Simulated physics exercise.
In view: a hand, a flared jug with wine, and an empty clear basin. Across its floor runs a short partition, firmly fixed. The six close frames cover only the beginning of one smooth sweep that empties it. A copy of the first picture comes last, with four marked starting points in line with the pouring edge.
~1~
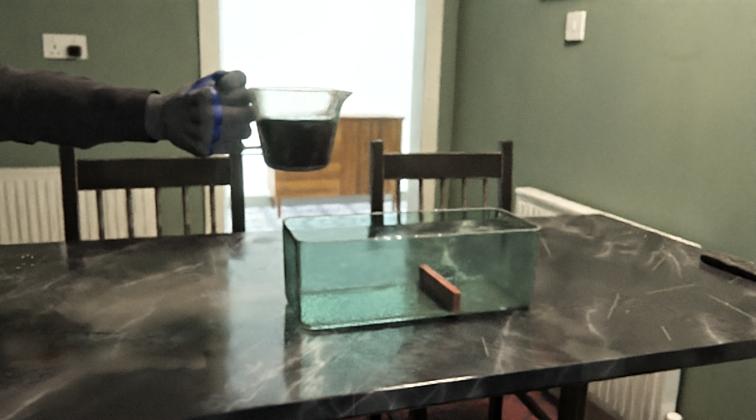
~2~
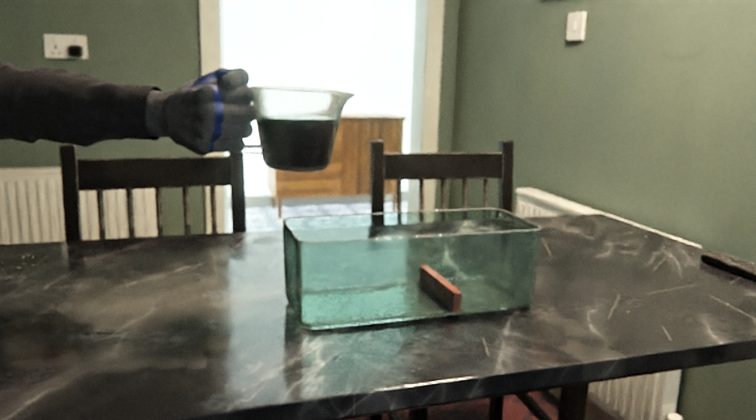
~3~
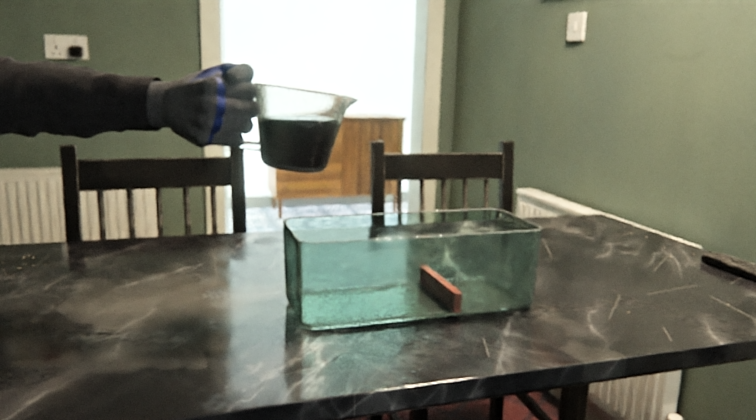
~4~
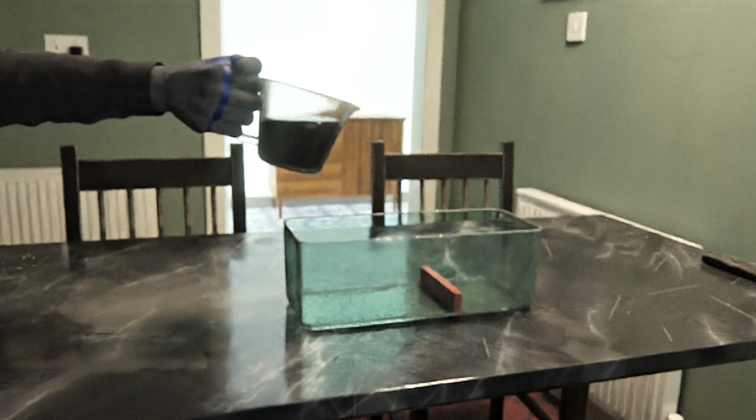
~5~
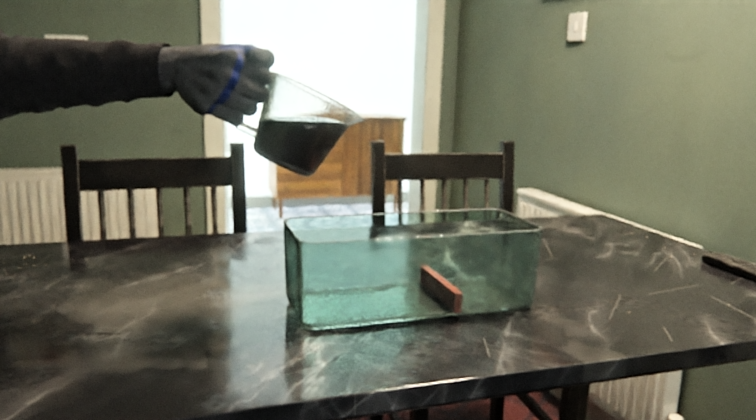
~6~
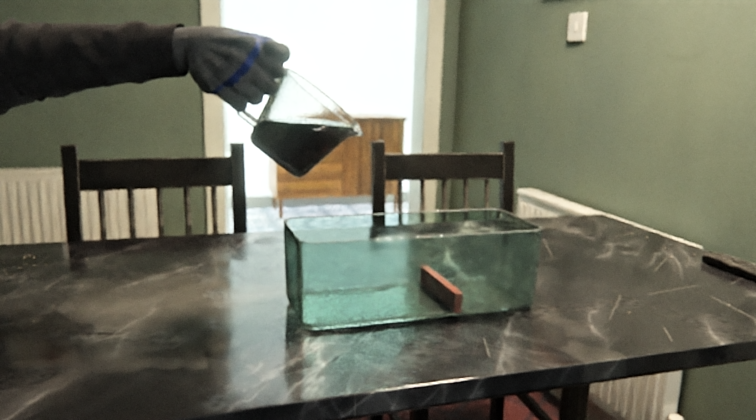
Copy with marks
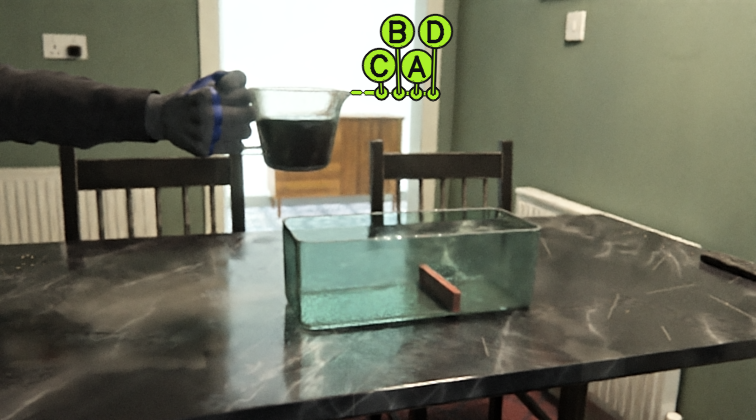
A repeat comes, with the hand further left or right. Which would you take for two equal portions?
Place A.
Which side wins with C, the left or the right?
The left side.
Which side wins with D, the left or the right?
The right side.
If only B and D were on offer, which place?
Place D.
On the marked copy, A at (416, 93); B at (399, 93); C at (381, 93); D at (433, 93).
Choosing A, about 52 % ends left of the wall and 48 % right of it.
Choosing B, about 87 % ends left of the wall and 10 % right of it.
Choosing C, about 86 % ends left of the wall and 12 % right of it.
Choosing D, about 27 % ends left of the wall and 72 % right of it.
